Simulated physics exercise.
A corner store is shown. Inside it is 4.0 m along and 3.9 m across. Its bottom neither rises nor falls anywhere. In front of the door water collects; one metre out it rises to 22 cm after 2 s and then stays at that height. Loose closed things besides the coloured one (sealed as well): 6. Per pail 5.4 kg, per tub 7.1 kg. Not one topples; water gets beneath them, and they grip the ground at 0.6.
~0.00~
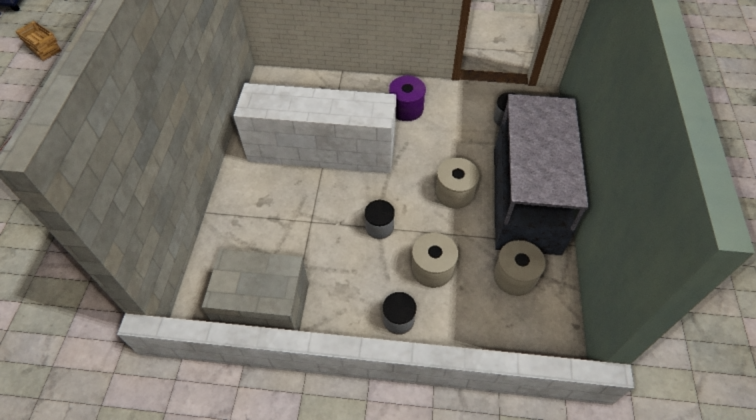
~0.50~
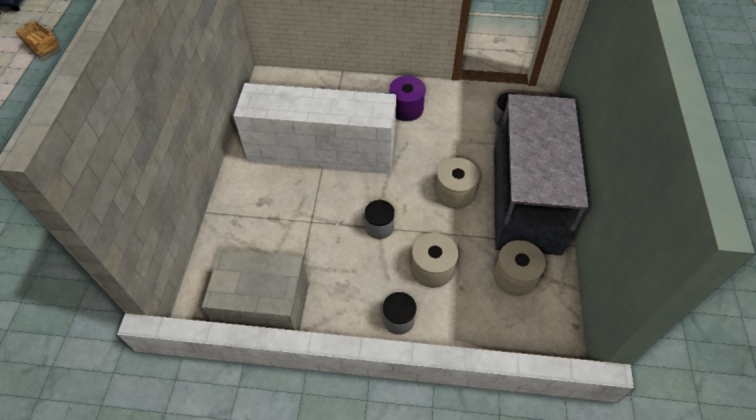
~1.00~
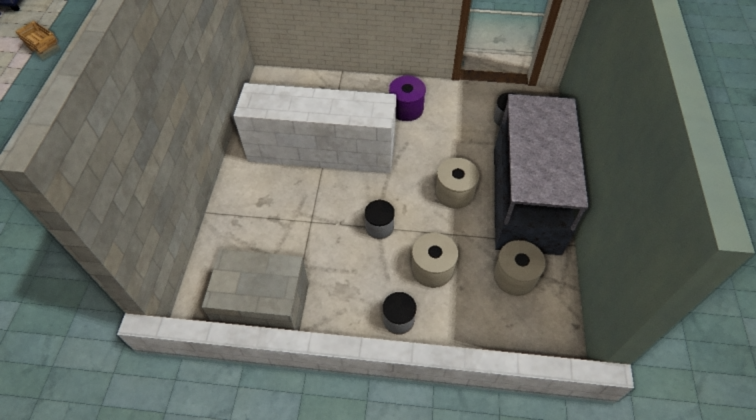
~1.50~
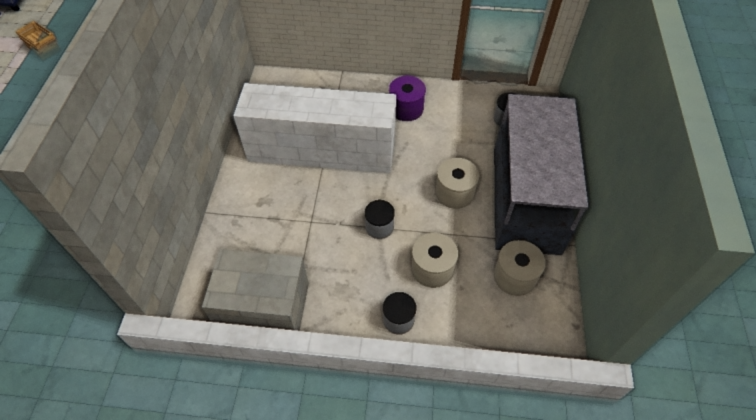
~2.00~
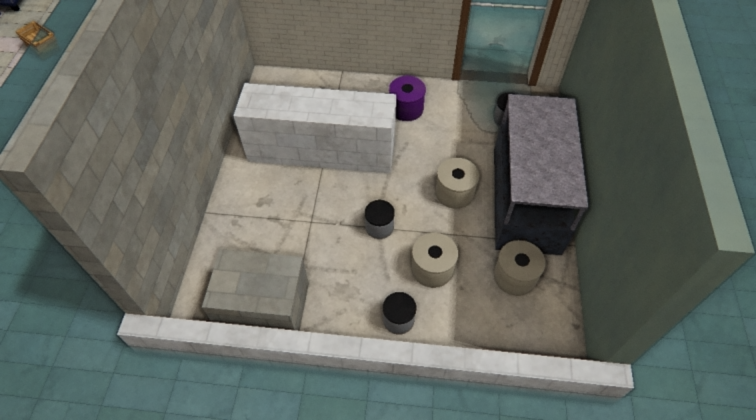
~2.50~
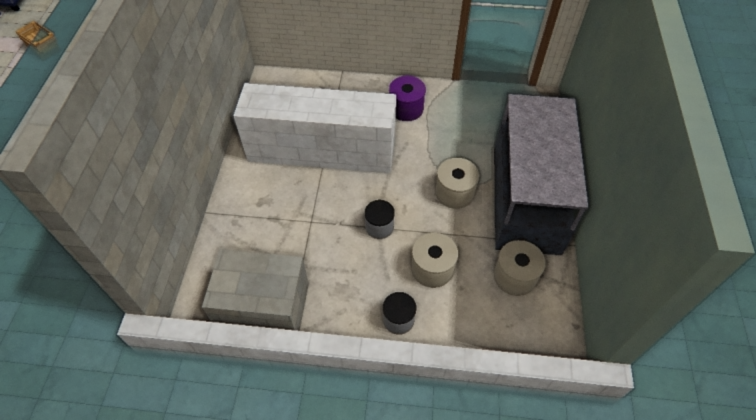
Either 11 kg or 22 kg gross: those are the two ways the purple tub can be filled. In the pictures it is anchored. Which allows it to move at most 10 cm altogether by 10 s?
Answer: 11 kg.
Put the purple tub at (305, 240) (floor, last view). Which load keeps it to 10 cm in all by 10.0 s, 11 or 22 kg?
Outcome - success with heavier only.
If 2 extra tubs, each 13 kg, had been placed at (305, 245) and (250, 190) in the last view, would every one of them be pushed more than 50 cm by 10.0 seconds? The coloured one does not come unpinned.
In turn: Less, short of it.
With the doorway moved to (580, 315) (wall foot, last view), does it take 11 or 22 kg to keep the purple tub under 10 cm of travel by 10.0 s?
I'd say the lighter one will work.
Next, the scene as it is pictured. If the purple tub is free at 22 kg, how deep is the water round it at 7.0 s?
Around 4 cm.
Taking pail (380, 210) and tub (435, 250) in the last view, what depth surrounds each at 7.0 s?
Roughly 12 and 7 cm.
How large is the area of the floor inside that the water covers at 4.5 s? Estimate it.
My estimate is roughly 9.0 m2.
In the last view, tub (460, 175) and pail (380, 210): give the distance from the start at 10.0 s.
In turn: 100 cm, 140 cm.
After 3.5 s the purple tub would be 0 cm from its start with 11 kg and 0 cm from its start with 22 kg; 2 cm of water round it then.
After 4.5 s the purple tub would be 0 cm from its start with 11 kg and 0 cm from its start with 22 kg; 2 cm of water round it then.
After 7.0 s the purple tub would be 0 cm from its start with 11 kg and 0 cm from its start with 22 kg; 4 cm of water round it then.
After 10.0 s the purple tub would be 0 cm from its start with 11 kg and 0 cm from its start with 22 kg; 4 cm of water round it then.
